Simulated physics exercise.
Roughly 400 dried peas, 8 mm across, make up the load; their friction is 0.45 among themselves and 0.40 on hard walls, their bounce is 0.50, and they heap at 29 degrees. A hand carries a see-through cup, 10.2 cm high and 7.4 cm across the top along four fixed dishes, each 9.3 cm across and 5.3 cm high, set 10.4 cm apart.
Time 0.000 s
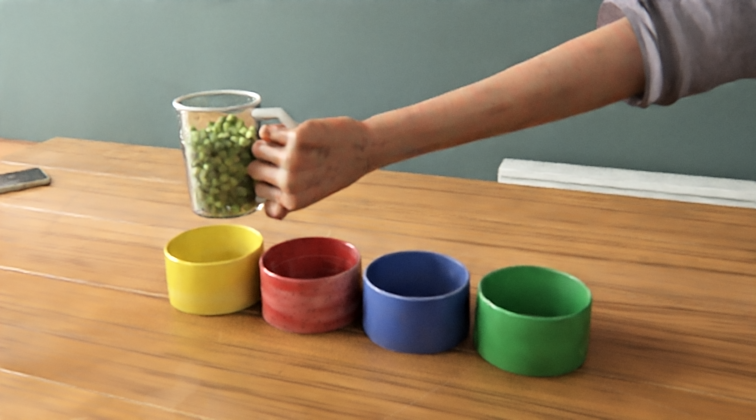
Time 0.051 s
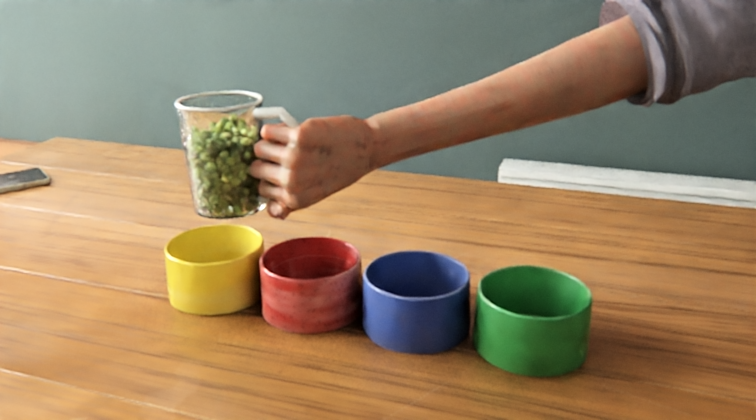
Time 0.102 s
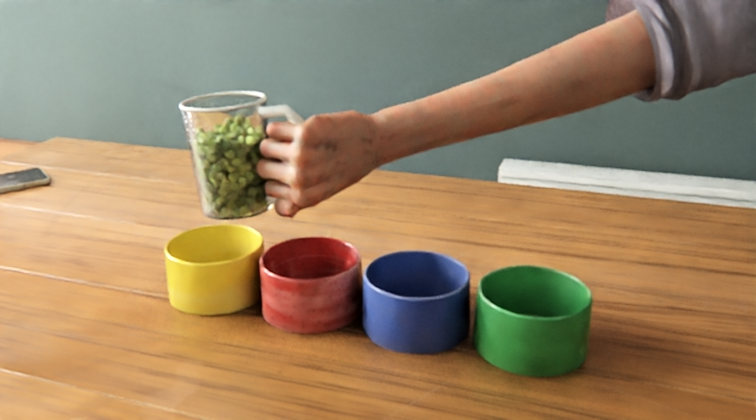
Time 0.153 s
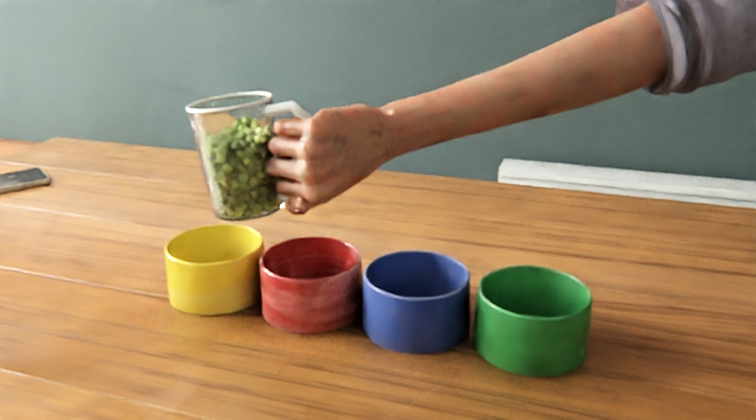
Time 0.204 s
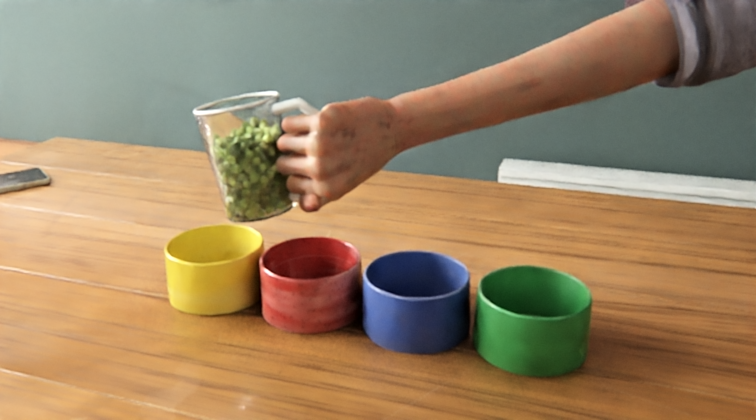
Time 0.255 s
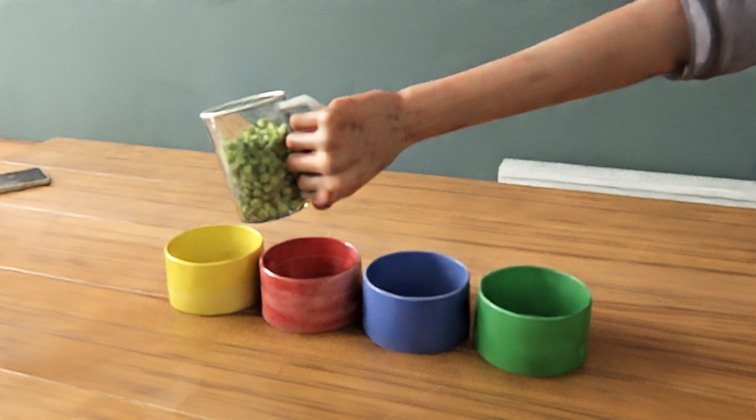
On a wooden table, a hand moving a clear cup of green peas rightward and tilting it leftward above four coloured dishes.
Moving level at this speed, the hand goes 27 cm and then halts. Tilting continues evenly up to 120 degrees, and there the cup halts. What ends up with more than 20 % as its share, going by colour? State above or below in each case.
In each case: Red below, blue above, green below, yellow below, counter below.
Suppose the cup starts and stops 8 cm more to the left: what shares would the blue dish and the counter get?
Shares - blue 10 / counter 30.
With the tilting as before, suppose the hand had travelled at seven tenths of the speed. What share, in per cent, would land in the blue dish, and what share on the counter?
Blue: 90; counter: 10.
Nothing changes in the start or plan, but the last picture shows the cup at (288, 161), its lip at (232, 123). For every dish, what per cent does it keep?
Final shares - red 0 %, blue 100 %, green 0 %, yellow 0 %.
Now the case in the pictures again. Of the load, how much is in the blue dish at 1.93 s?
About 90 per cent by then.
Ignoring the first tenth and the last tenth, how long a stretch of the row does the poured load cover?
That stretch comes to around 5 cm.
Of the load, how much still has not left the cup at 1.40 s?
Roughly 95 in a hundred.
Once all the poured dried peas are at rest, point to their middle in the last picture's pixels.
Look around (418, 297) in the last picture.
Then, at 0.94 s, tilt 64 degrees; cup holds 100 %.
After 1.40 s, tilt 97 degrees; cup holds 95 %, blue 5 %.
Then, at 1.93 s, tilt 120 degrees; cup holds 10 %, blue 90 %.
In the end, at 2.5 s, red 0 %, blue 100 %, green 0 %, yellow 0 %, counter 0 %.
